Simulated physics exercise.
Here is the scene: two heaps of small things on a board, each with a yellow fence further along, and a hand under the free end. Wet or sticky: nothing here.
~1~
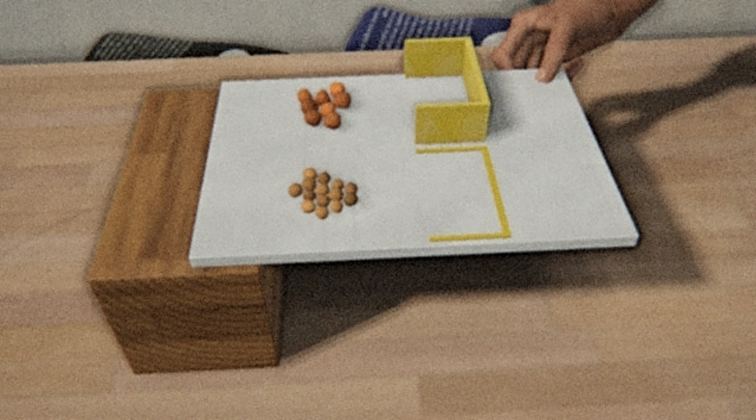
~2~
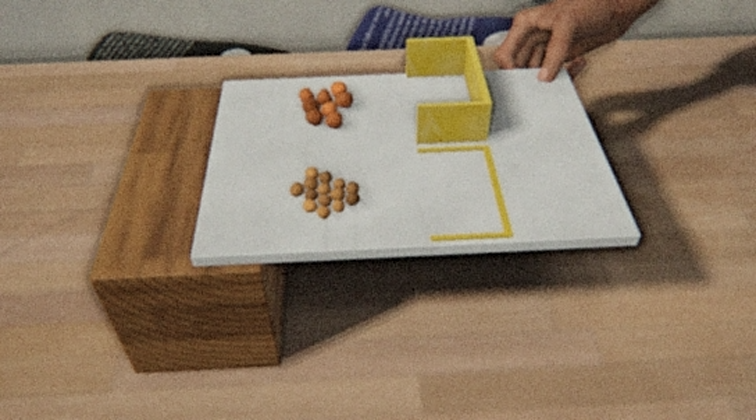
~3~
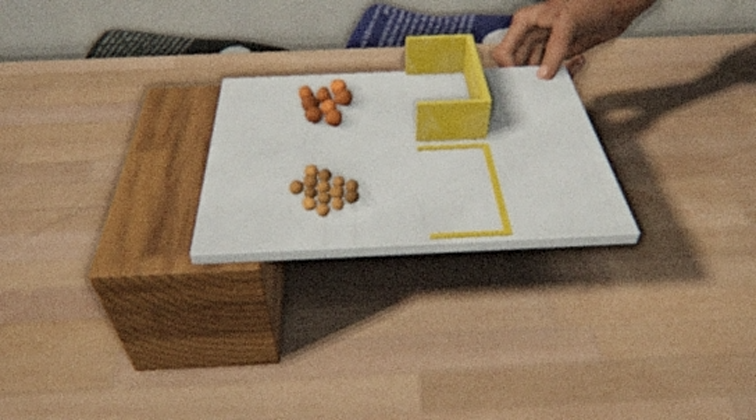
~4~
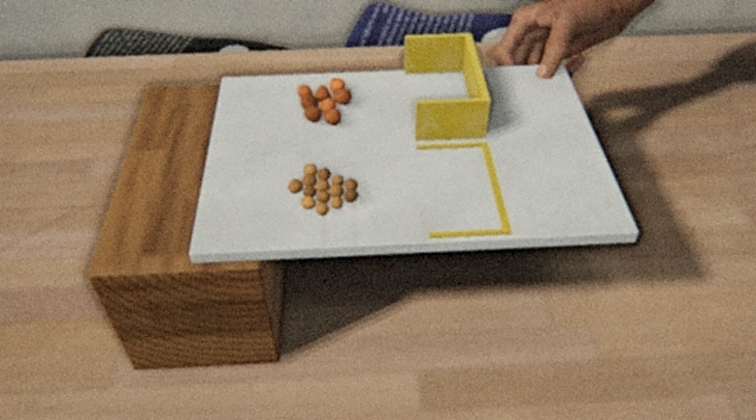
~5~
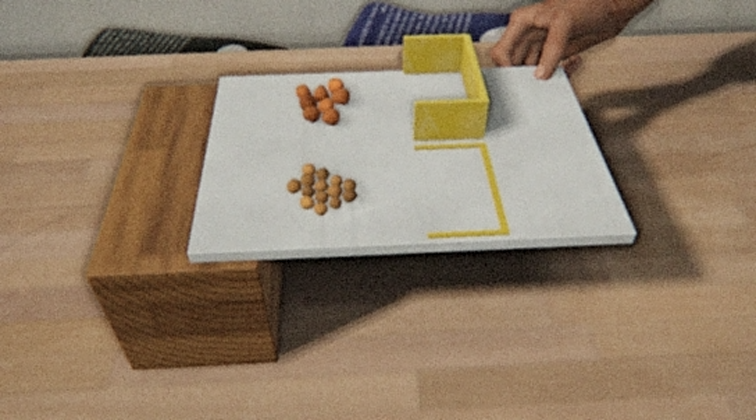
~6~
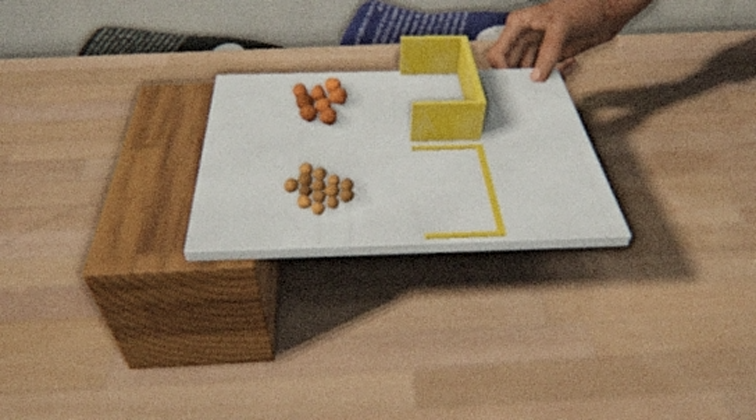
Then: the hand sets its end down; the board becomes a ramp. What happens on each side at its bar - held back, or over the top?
Outcome: The nearer handful is not retained, the farther handful is retained.
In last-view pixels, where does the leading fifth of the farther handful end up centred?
Resting point: Close to (442, 171).
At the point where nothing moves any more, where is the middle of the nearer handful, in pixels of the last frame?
Around (719, 280).
Then, 0.45 s on from there, board sloping at 9°; nearer handful where it was; farther handful where it was.
Then, 1.03 s on from there, board sloping at 18°; nearer handful has reached its bar; farther handful on its way down.
Then, 1.64 s on from there, board sloping at 27°; nearer handful the bulk past its bar; farther handful has reached its bar.
In the end, board resting at 27°; nearer handful the bulk past its bar; farther handful gathered behind its bar.
